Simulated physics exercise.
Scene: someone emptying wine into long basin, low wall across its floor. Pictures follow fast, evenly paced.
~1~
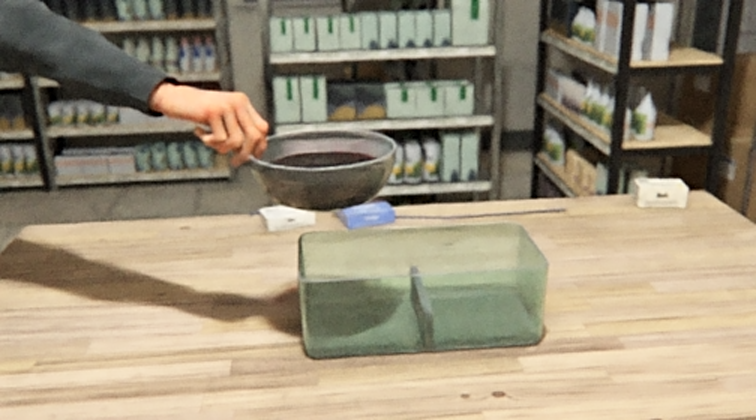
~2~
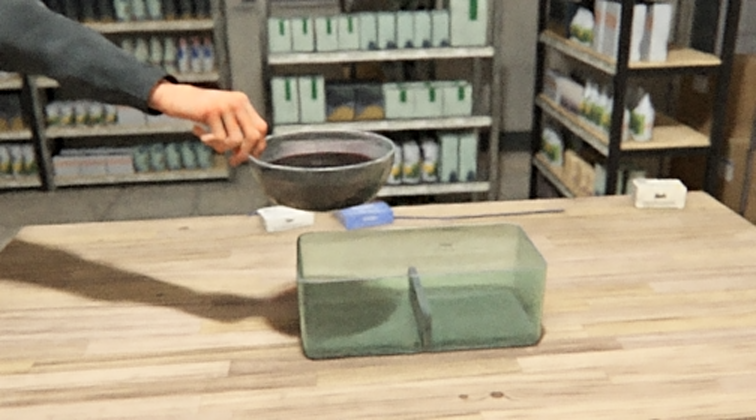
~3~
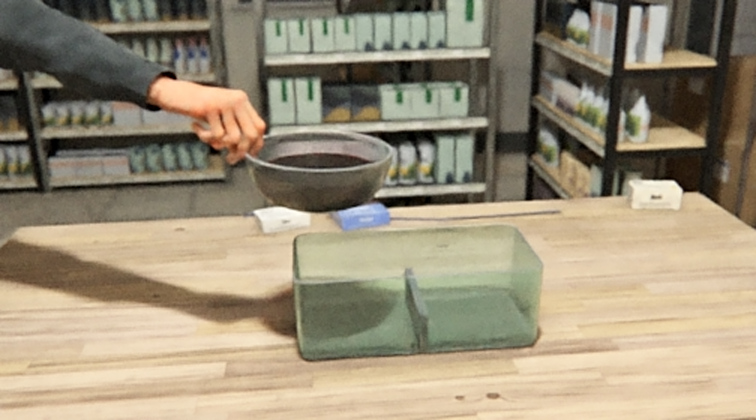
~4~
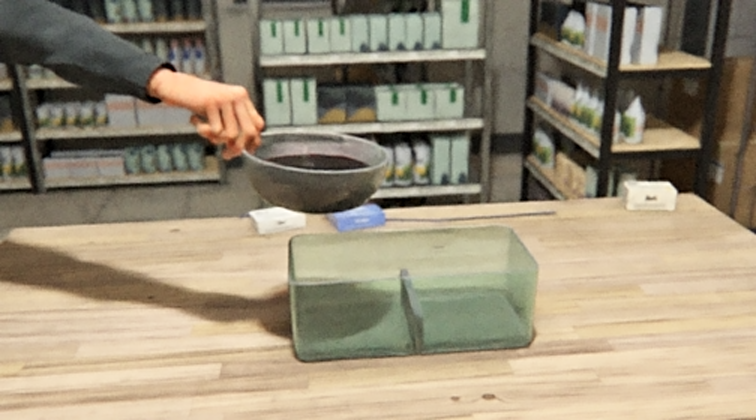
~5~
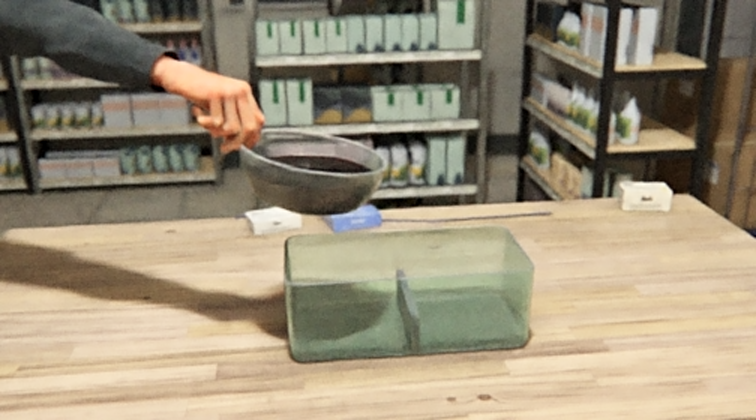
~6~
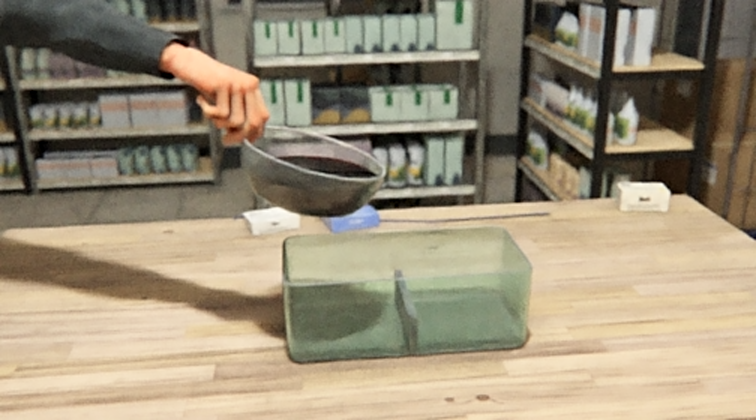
A hand held a dark bowl of wine above a long, greenish clear basin with a low wall across its floor, then gradually tilted the bowl down to the right.
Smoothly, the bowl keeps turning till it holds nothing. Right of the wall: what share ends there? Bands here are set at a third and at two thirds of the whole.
The amount on the right comes to between a third and two thirds of the whole.
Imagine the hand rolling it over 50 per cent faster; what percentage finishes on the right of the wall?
Near 35 %.
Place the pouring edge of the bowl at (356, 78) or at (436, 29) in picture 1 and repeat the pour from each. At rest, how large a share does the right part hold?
First try: Near 20 percent; second try: Near 75 percent.
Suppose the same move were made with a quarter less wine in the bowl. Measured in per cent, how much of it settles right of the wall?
It comes to near 40 per cent.
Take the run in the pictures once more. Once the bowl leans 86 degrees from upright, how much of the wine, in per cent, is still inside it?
Remaining fraction: Approx. 20 %.
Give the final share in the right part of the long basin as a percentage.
Share: Roughly 45 %.
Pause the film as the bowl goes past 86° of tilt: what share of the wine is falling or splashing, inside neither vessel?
About 30 per cent.
A moment on, the bowl is tipped on its side and 19 per cent is still to pour, 14 is left of the wall and 35 right of it.
Next, the bowl is tipped right over and 0 per cent is still to pour, 50 is left of the wall and 46 right of it.
Then the bowl is tipped right over and 0 per cent is still to pour, 51 is left of the wall and 47 right of it.
Later the bowl is tipped right over and 0 per cent is still to pour, 51 is left of the wall and 47 right of it.
At rest 51 per cent lies left of the wall, 47 right of it and 2 outside.
